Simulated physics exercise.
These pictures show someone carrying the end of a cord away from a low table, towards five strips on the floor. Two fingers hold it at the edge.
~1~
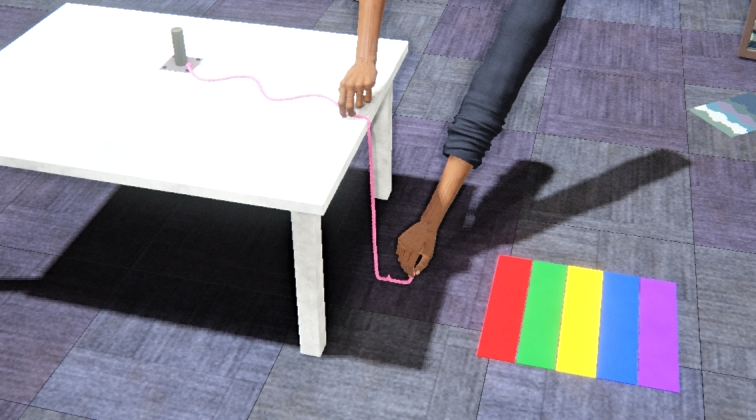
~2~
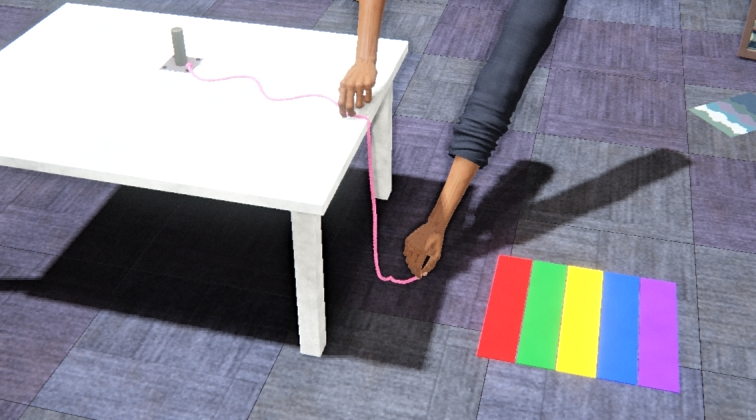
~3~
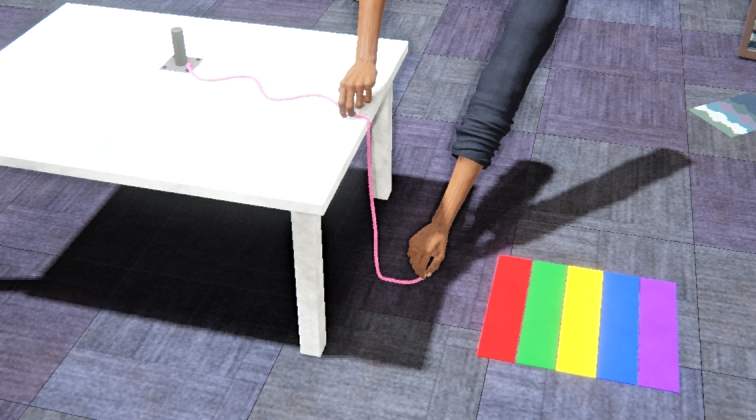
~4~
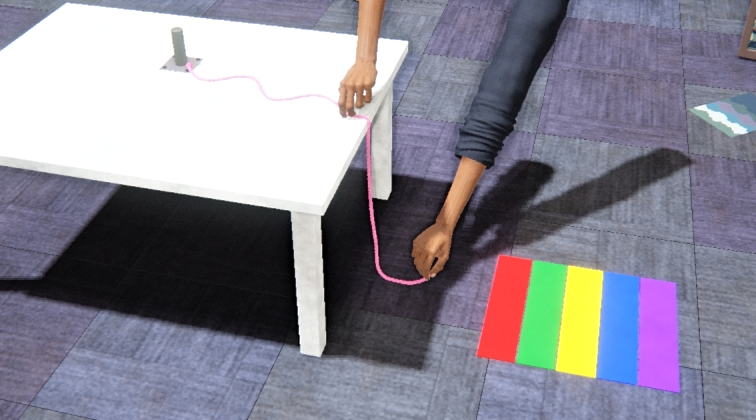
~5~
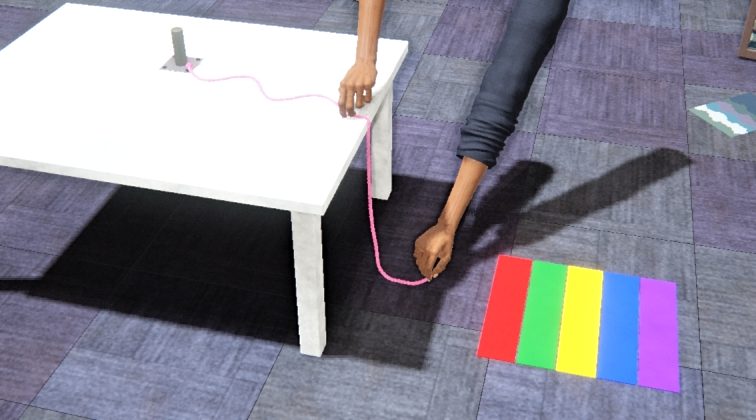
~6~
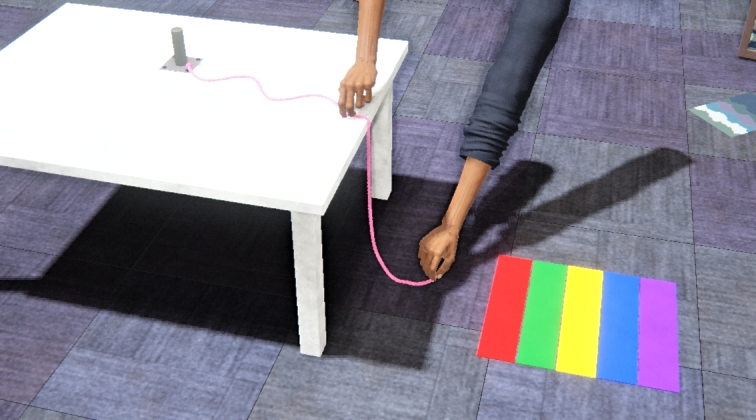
A hand slowly draws the pink cord's end slightly right across the floor beside the white table.
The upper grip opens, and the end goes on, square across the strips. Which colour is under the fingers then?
It halts on the yellow strip.
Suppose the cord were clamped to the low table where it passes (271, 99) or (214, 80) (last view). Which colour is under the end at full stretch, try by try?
Try by try: Green; yellow.
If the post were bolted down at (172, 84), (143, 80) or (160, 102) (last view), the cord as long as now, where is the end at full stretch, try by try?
Near (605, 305), (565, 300) and (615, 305).
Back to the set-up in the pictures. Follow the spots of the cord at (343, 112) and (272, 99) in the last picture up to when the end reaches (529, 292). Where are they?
They go to (375, 133) and to (306, 96).
A little later, end near (529, 292); over green.
Next, end near (568, 299); over yellow.
When it is tight, end near (591, 303); over yellow. Over yellow.
